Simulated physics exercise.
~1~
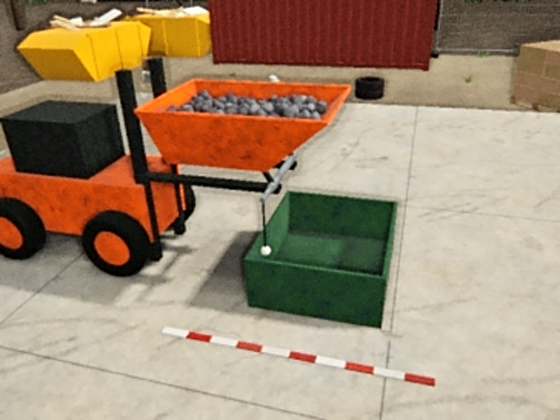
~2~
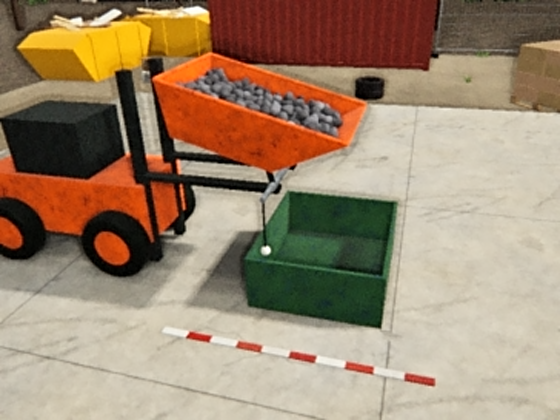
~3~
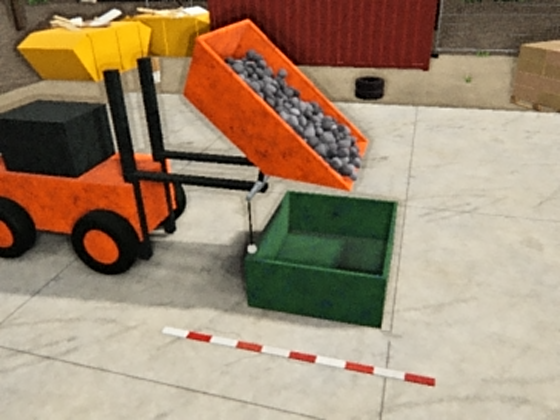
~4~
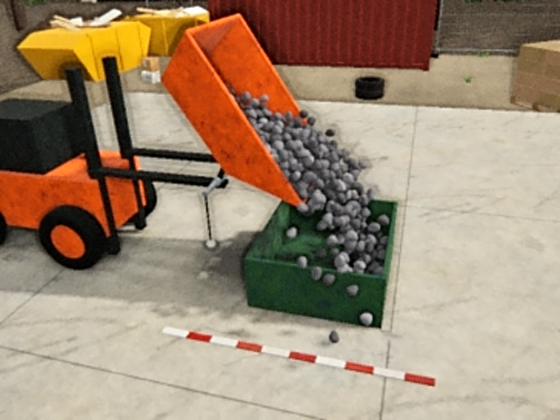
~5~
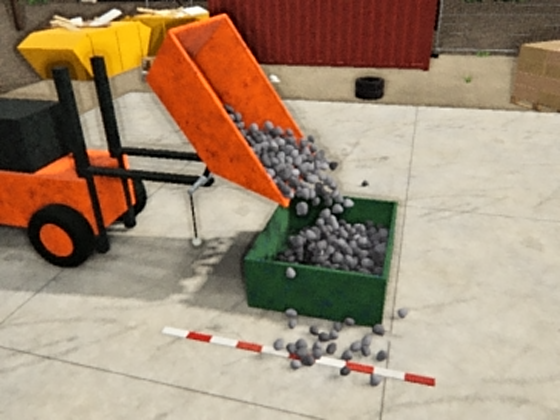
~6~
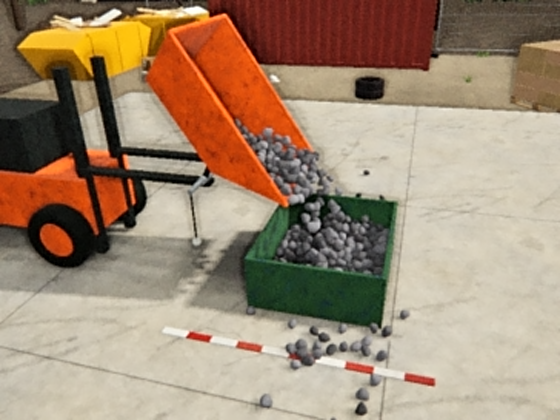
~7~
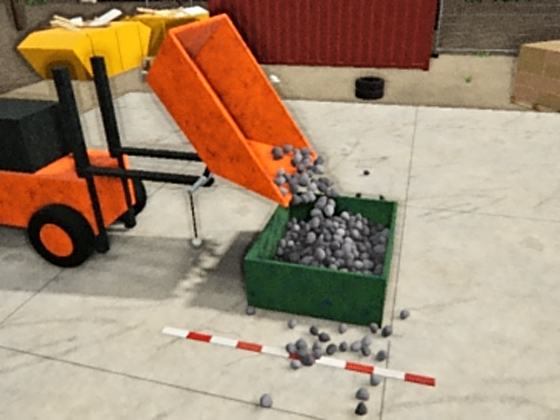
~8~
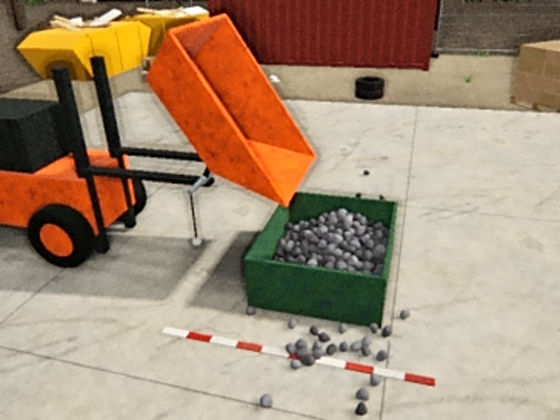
An orange forklift on the left holds an orange skip heaped with rounded grey stones above an open green bin, with a red and white striped staff lying on the pale concrete in front. The skip tips steeply down to the right, its load at first staying inside, while the forklift draws back to the left. Then the stones pour over the lower edge into the bin, and some spill onto the ground near the staff. The machine stops and the rest slide out. At the end the skip hangs tilted and empty, most stones fill the bin, and a small scattering lies outside.
